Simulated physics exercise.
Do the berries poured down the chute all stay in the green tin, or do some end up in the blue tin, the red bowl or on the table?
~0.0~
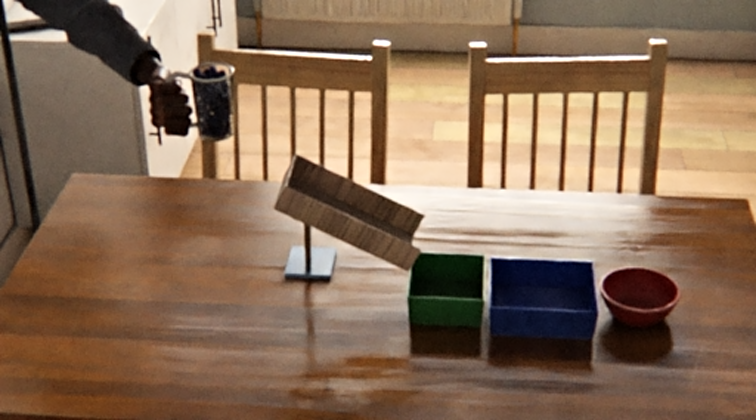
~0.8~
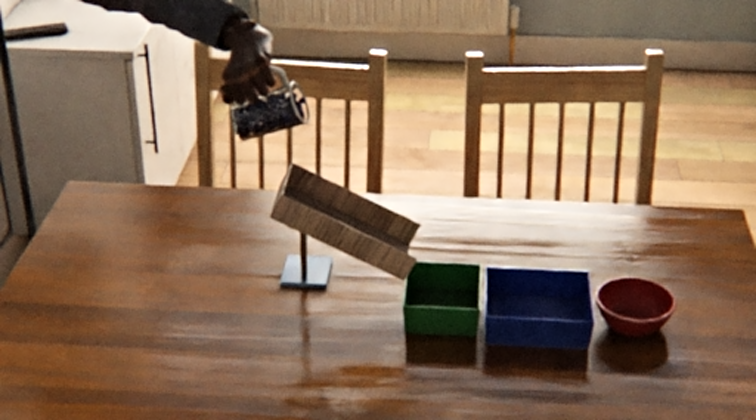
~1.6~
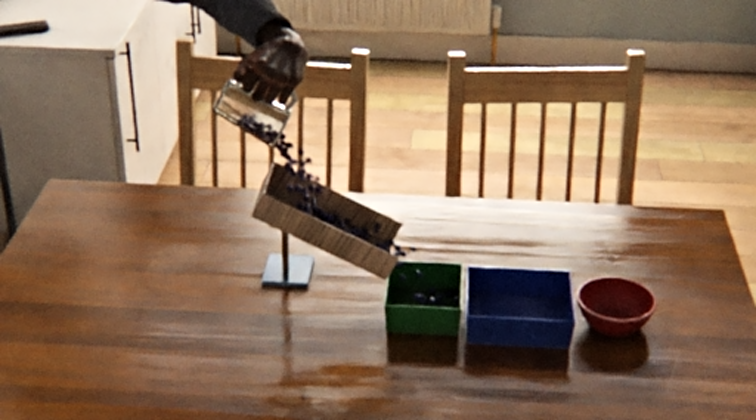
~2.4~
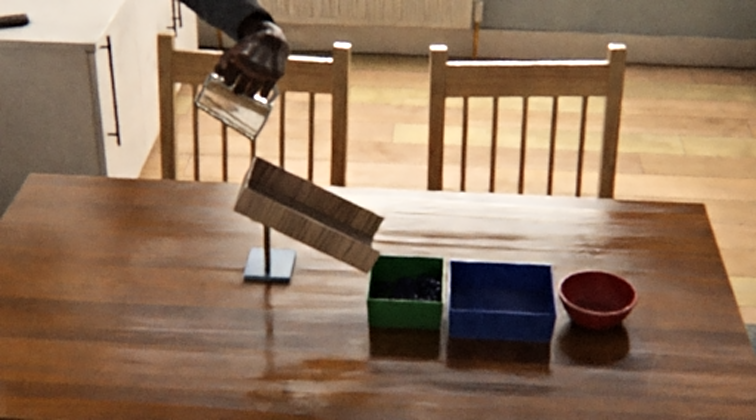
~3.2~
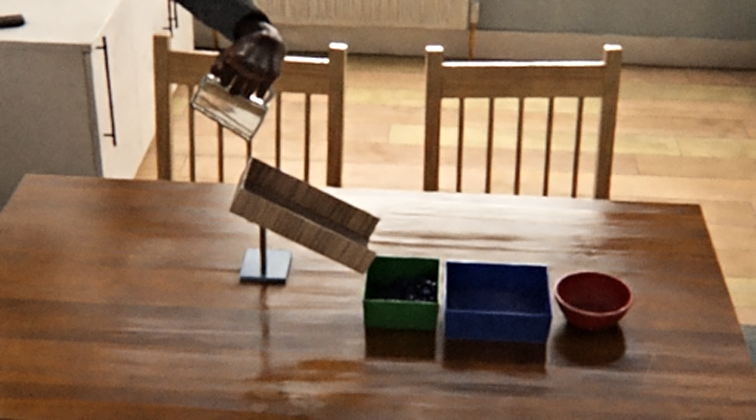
They all end up in the green tin. The blue tin and the red bowl stay empty, and no berries land on the table.
